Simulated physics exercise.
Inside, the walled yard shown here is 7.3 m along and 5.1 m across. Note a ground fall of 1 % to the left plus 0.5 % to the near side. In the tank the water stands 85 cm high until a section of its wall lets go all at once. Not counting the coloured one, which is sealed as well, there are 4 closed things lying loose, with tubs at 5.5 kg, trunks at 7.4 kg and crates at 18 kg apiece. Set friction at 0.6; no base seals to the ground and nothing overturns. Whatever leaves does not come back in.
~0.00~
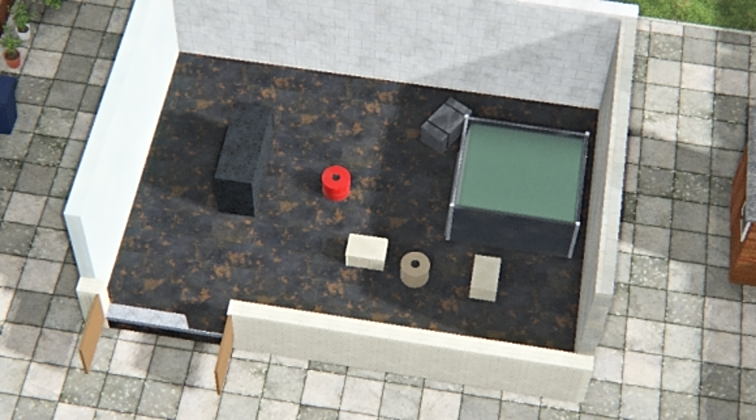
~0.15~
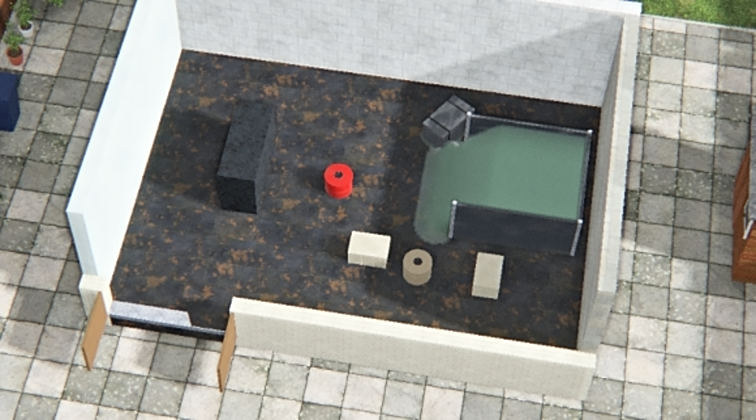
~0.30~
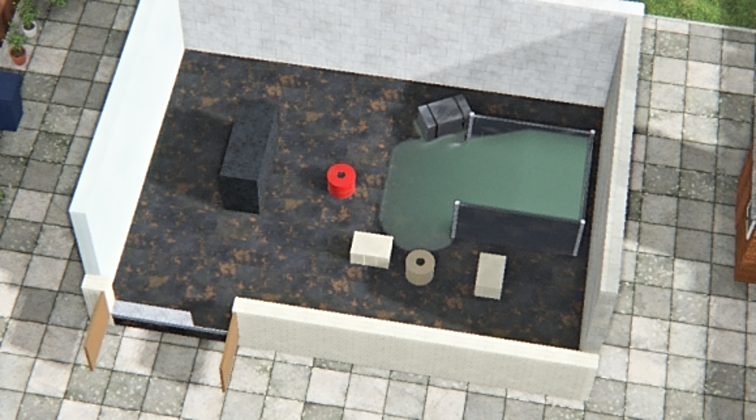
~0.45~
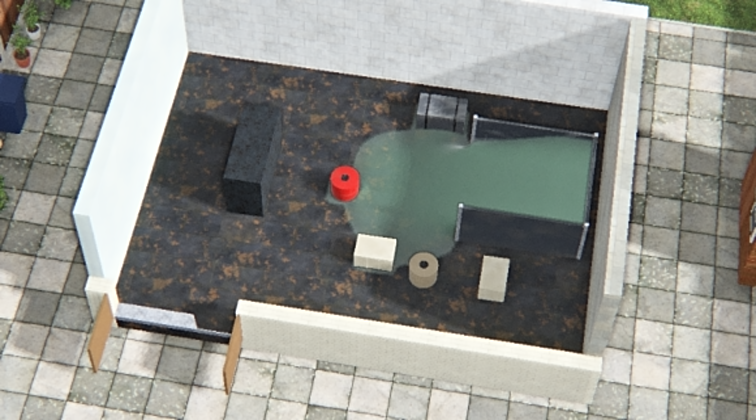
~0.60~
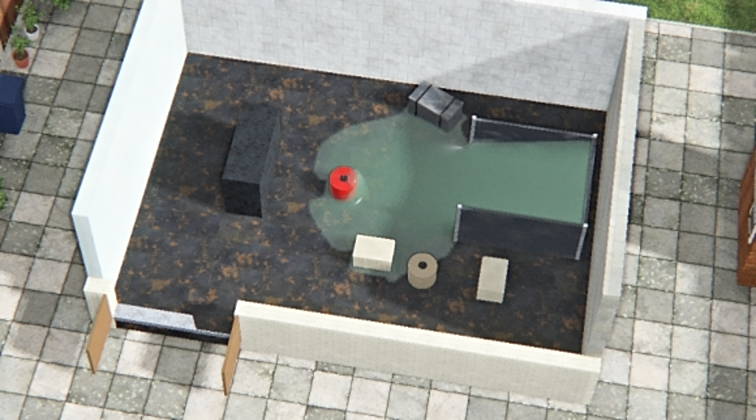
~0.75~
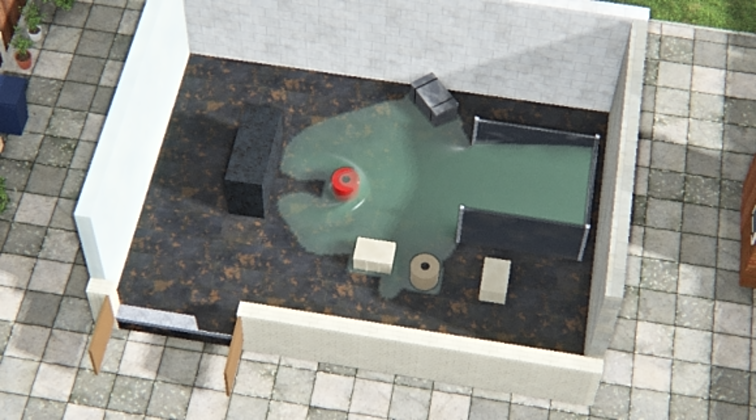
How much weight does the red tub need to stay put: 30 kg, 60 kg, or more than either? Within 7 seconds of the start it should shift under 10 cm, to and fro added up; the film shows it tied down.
The lighter one and heavier both drift.
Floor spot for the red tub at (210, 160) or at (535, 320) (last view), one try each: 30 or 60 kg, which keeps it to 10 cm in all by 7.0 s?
Taking the two tries in order, only the heavy one works and even the light one works.
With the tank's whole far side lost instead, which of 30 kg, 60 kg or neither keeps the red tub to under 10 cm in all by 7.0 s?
In that case the lighter mass suffices.
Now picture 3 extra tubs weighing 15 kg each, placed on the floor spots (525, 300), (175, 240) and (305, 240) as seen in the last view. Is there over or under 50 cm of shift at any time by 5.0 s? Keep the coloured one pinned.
In the given order, I'd say smaller, greater, greater.
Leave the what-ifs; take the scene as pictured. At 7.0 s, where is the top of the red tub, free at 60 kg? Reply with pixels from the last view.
About (294, 177).
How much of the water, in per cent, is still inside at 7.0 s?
Remaining: Approx. 60 per cent.
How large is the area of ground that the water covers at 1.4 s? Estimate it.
Near 20 m2 in all.
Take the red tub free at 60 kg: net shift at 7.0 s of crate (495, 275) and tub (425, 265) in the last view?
0 cm, 5 cm.
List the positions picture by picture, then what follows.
The red tub at (336, 178), on the bottom; 3.2 m2 under water; 0 of 5 have shifted, in the first frame.
The red tub at (339, 175) rests on the ground; water covers 4.3 m2; 0 of 5 have shifted, in the second frame.
The red tub at (342, 175), on the bottom; water covers 5.7 m2; 1 of 5 have shifted, in the third frame.
The red tub at (345, 178) rests on the ground; 7.5 m2 under water; 1 of 5 have shifted, in the fourth frame.
The red tub at (344, 179), on the bottom; 9.3 m2 under water; 1 of 5 have shifted, in the fifth frame.
The red tub at (346, 180) rests on the ground; 11.3 m2 under water; 1 of 5 have shifted, in the sixth frame.
After 1.4 s the red tub would be 96 cm from its start with 30 kg and 52 cm from its start with 60 kg; 14 cm of water round it then.
After 3.1 s the red tub would be 236 cm from its start with 30 kg and 85 cm from its start with 60 kg; 19 cm of water round it then.
After 4.9 s the red tub would be gone out with 30 kg and 85 cm from its start with 60 kg; 9 cm of water round it then.
After 7.0 s the red tub would be gone out with 30 kg and 85 cm from its start with 60 kg; 7 cm of water round it then.
